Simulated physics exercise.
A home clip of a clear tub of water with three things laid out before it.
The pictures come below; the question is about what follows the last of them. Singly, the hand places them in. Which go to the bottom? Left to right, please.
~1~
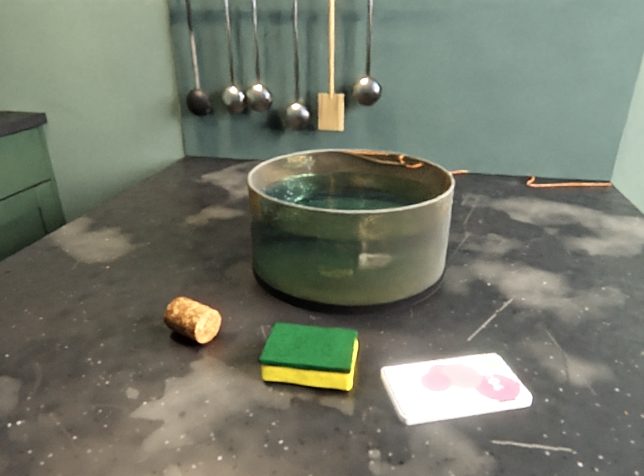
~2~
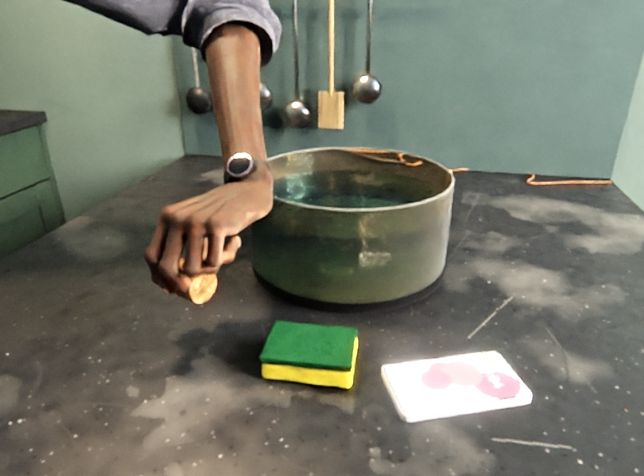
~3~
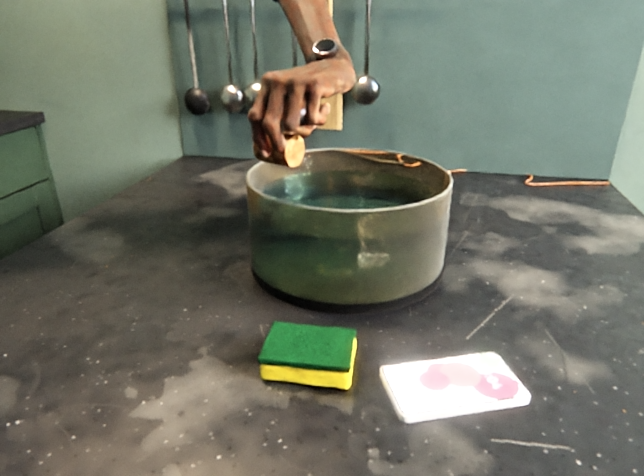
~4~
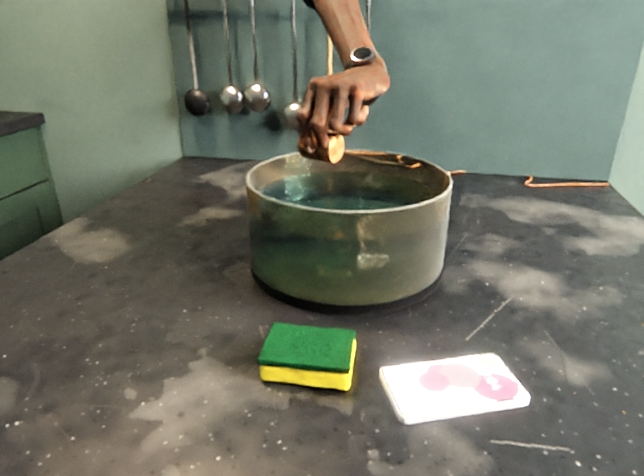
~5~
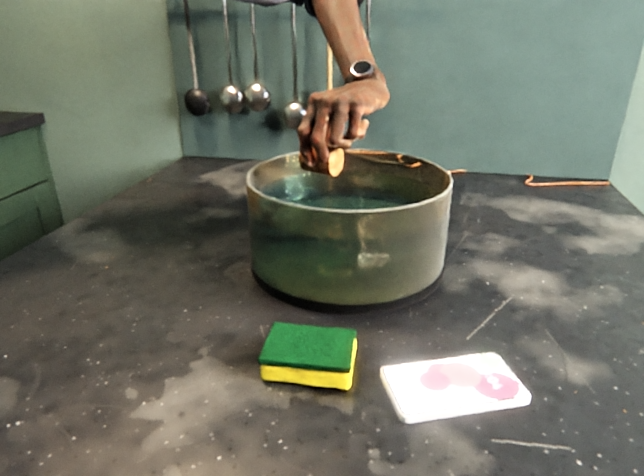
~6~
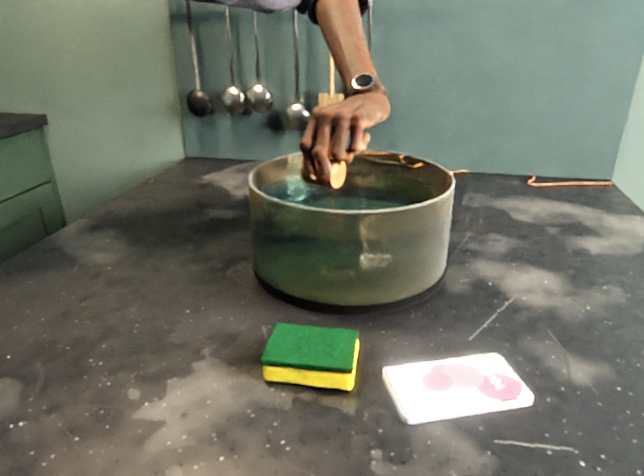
Well, from the left it remains up, then remains up, then falls to the base.
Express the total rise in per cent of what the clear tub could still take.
Roughly 6 per cent.
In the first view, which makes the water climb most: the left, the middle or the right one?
My answer is the body at the right end.
Next, the cork rides on the surface.
After that, the sponge rides on the surface.
Finally, the phone sinks; afloat, cork and sponge.
